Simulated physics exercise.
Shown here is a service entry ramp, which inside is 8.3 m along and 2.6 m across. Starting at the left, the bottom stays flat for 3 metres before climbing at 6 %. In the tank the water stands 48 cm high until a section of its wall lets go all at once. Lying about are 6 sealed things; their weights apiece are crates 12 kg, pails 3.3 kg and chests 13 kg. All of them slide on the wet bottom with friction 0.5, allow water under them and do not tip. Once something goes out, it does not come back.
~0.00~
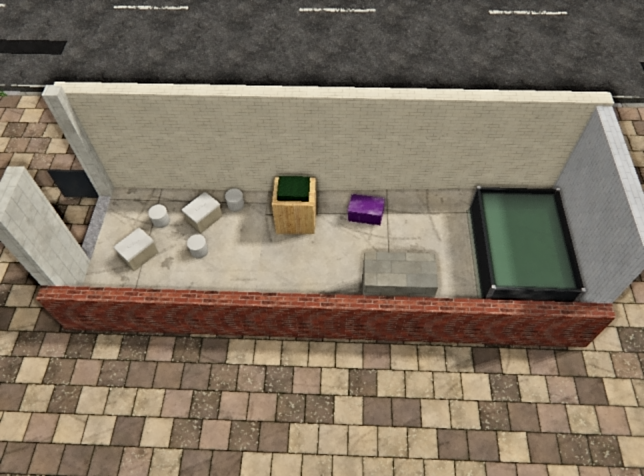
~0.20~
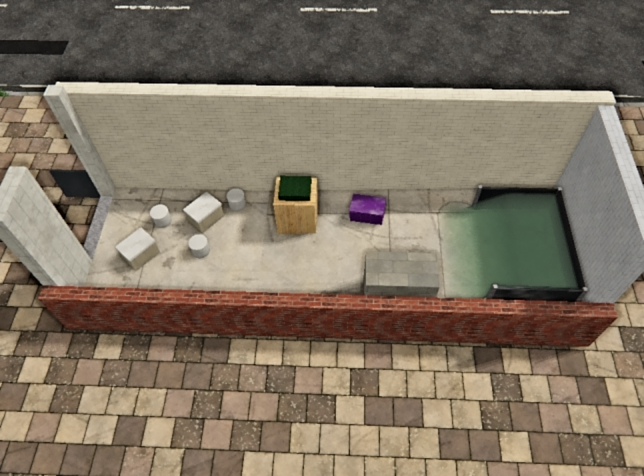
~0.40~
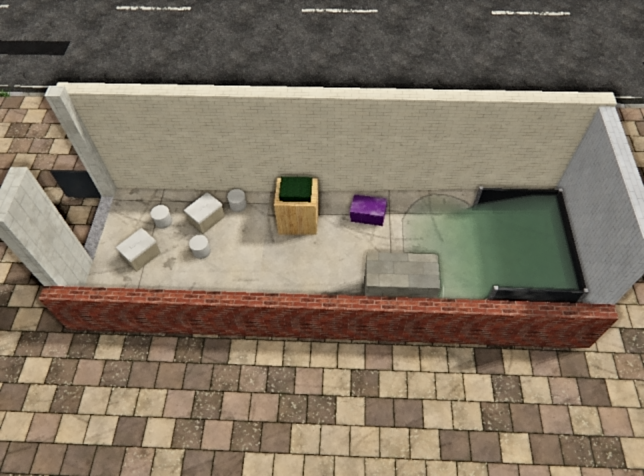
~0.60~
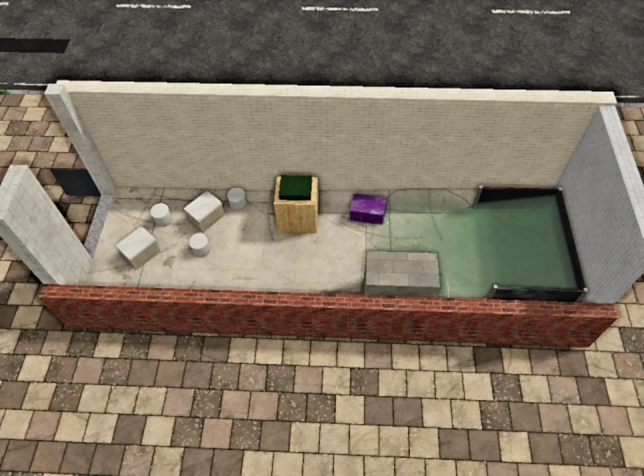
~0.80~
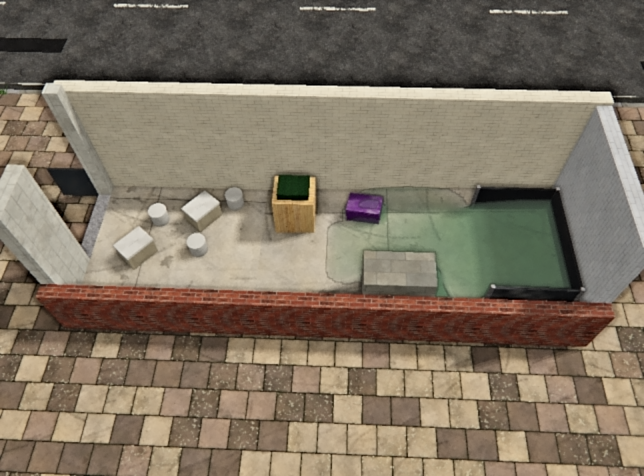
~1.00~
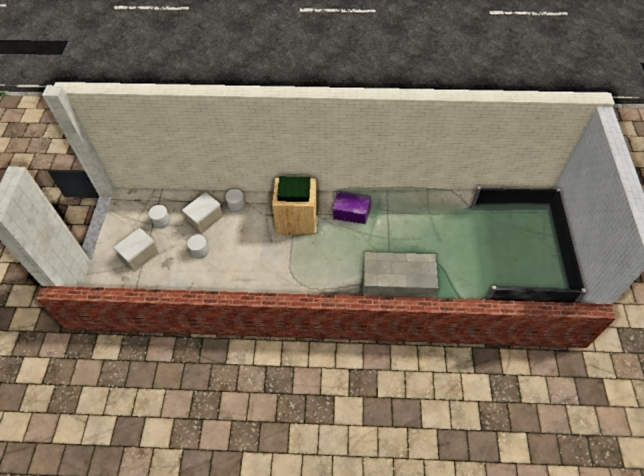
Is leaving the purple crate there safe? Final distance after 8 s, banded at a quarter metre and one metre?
A quarter to one metre.
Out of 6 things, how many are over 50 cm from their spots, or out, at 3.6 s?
The answer is 6.
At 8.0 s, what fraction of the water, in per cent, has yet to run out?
Roughly 66 percent.
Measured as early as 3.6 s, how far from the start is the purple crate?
Displacement near 80 cm.
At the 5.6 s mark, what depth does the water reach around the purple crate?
10 cm, roughly.
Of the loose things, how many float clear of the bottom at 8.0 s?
The count is 1.
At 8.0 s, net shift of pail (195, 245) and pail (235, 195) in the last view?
Taking them in the order asked, one is washed out, then the other is washed out.
After 1.6 s the purple crate is near (332, 190), 0.7 m from its start, afloat; 0 of 6 are out; 1 afloat.
After 3.6 s the purple crate is near (332, 189), 0.7 m from its start, afloat; 1 of 6 are out; 3 afloat.
After 5.6 s the purple crate is near (332, 190), 0.7 m from its start, afloat; 5 of 6 are out; 1 afloat.
After 8.0 s the purple crate is near (332, 192), 0.7 m from its start, afloat; 5 of 6 are out; 1 afloat.
